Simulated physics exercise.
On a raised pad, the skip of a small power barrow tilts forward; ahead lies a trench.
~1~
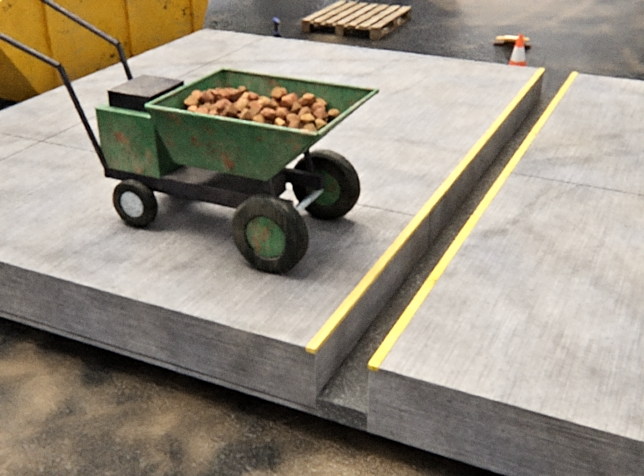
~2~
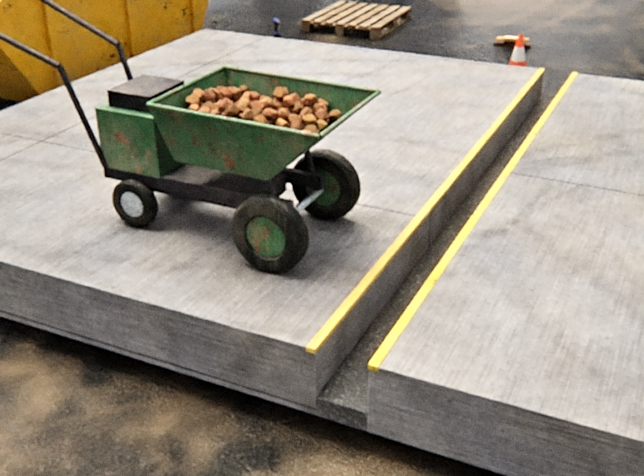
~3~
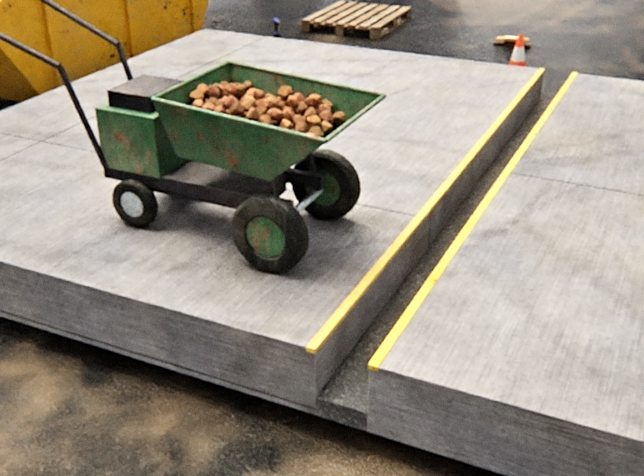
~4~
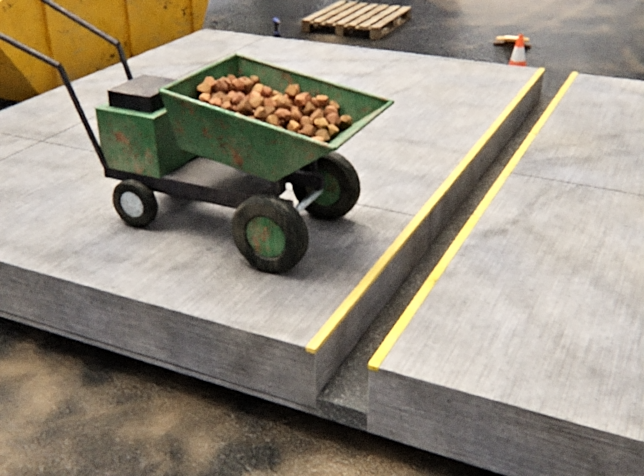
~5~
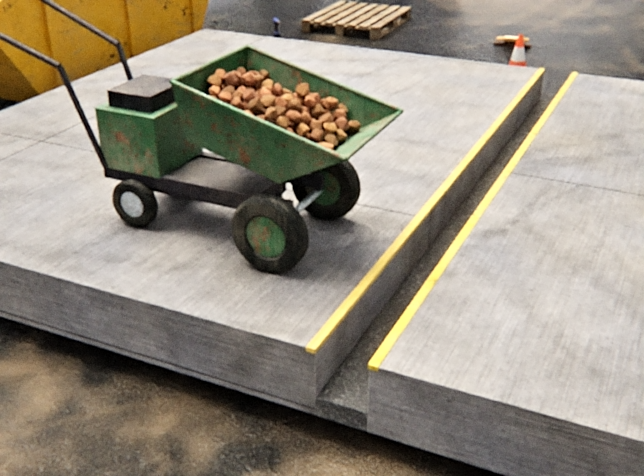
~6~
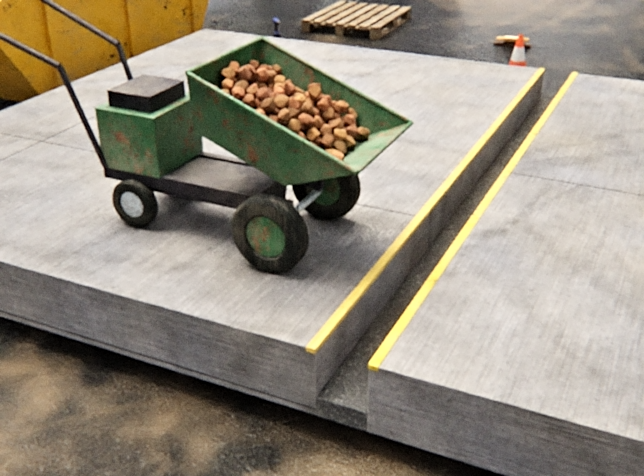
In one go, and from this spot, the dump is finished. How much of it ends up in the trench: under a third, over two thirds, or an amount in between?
Within the one-third to two-thirds range.
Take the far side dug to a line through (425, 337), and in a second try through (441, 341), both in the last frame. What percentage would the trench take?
The first try lands around 80 %, the second around 100 %.
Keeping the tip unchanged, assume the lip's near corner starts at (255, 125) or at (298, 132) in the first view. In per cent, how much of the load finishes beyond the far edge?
In turn, around 0 per cent and 20 per cent.
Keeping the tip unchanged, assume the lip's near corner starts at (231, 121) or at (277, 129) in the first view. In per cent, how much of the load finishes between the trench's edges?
Estimates: 40 %, 70 %.
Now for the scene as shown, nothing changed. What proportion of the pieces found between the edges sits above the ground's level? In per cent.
0 %.
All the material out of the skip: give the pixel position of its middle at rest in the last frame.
Last view, centre at rest - approx. (438, 266).
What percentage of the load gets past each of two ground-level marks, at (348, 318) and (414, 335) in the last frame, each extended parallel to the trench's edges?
Result, first then second: 90 %, 40 %.
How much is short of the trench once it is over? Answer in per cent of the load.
Around 0 per cent.
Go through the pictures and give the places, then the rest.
In the first frame, lip of the skip at (317, 135), level; top of the load at (246, 117), clay clods; first edge of the trench at (338, 315); far edge at (397, 330), the trench under half as wide as the skip, and about as deep as wide.
In the second frame, lip of the skip at (320, 137), tipped barely; top of the load at (247, 116).
In the third frame, lip of the skip at (326, 141), tipped barely; top of the load at (232, 103).
In the fourth frame, lip of the skip at (334, 149), tipped a little; top of the load at (240, 99).
In the fifth frame, lip of the skip at (345, 159), tipped clearly; top of the load at (241, 93).
In the sixth frame, lip of the skip at (357, 173), tipped clearly; top of the load at (254, 91); first edge of the trench at (338, 315); far edge at (397, 330).
Soon after the last picture, skip tipped steeply; all in the skip.
A little later, skip tipped right over; about half in the skip; about a quarter in or heaped over the trench; about a third beyond it.
Later still, skip tipped right over; a small part in the skip; about half in or heaped over the trench; about half beyond it.
At rest, skip tipped right over; a small part in the skip; about half in or heaped over the trench; about half beyond it.
